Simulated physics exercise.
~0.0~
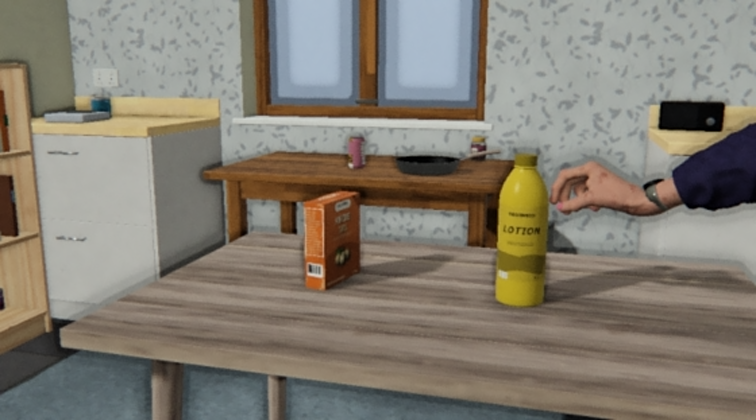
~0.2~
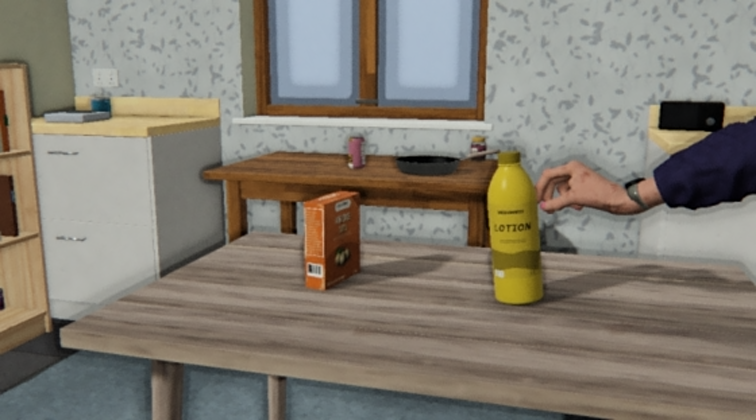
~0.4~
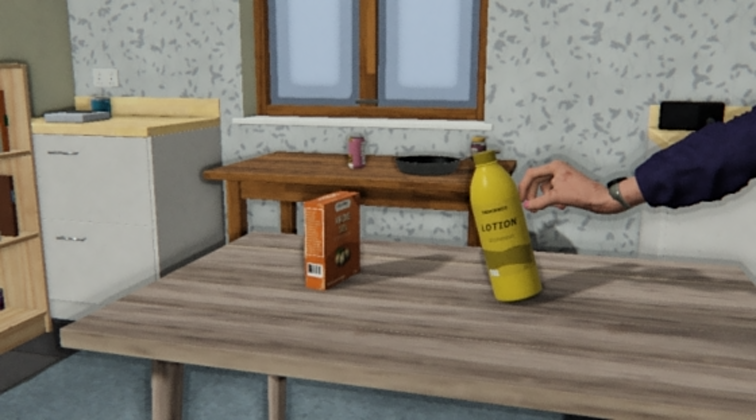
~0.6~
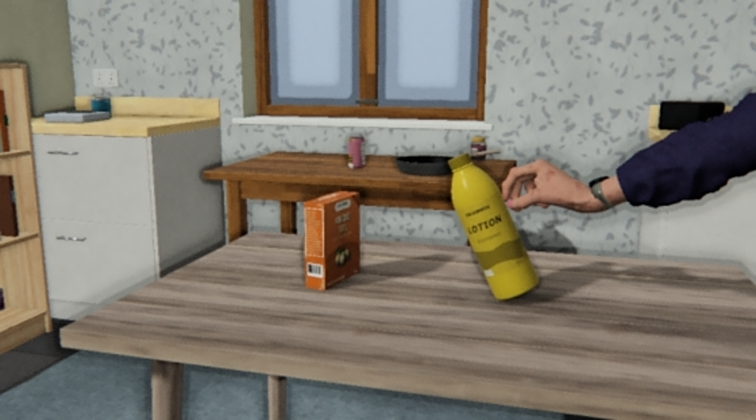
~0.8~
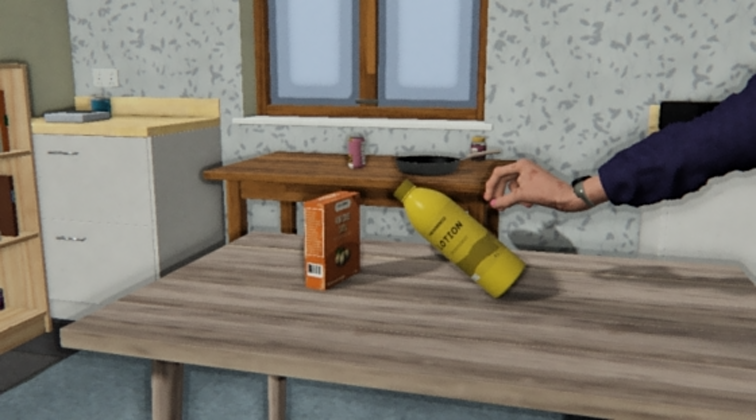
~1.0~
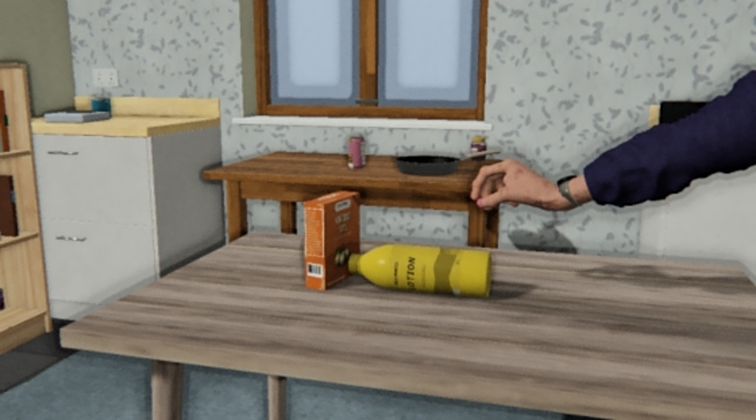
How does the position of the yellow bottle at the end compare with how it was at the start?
At the start the yellow bottle stands upright on the table, but at the end it lies on its side with its cap end toward the orange packet.
